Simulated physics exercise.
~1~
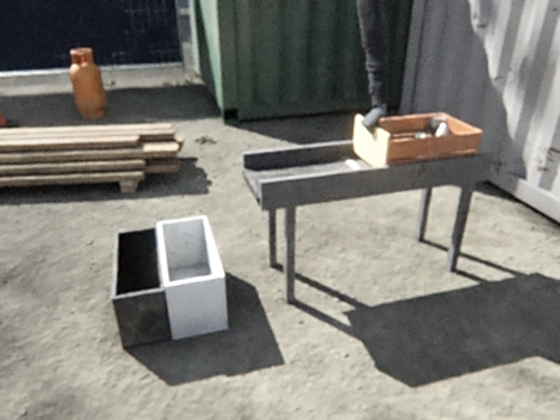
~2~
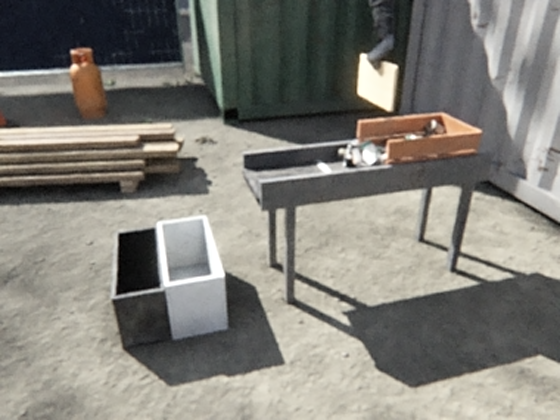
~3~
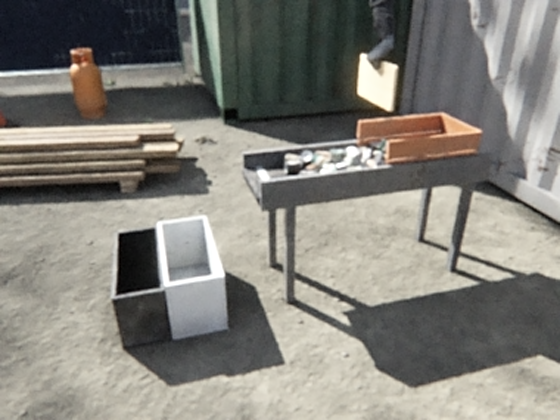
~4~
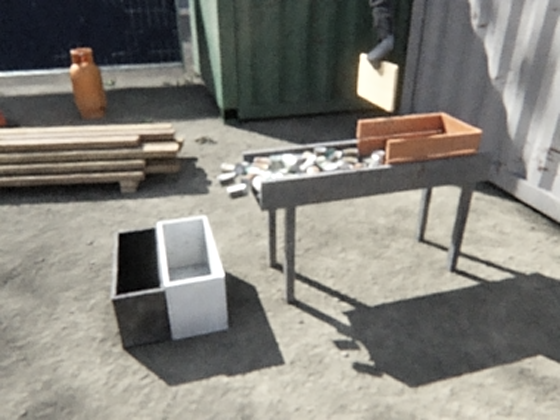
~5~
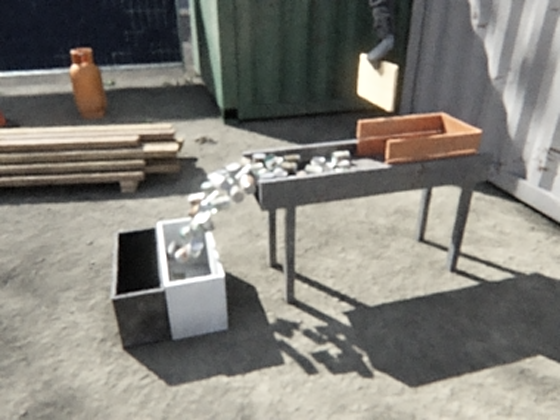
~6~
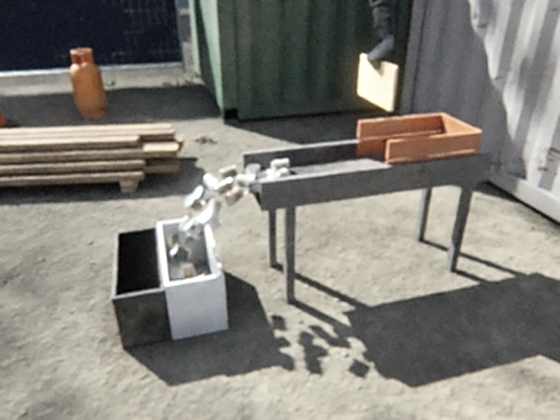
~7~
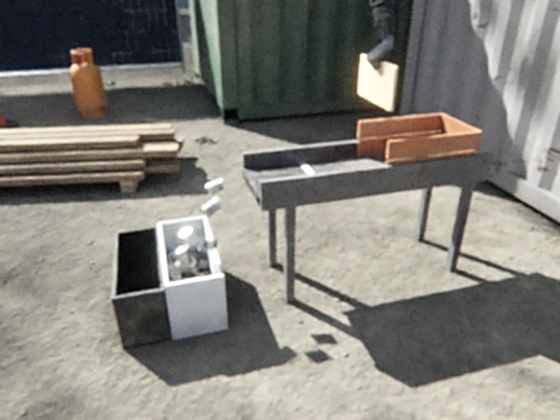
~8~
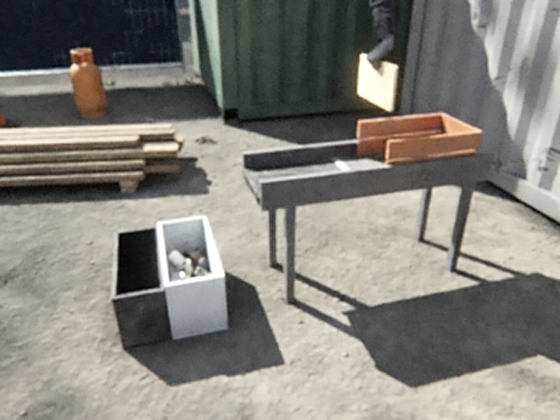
In a sunlit yard, a board was lifted from an orange pen on a raised grey belt, and the small tins inside rode left, spilled off the end and tumbled into the white tub, leaving the black box beside it empty.
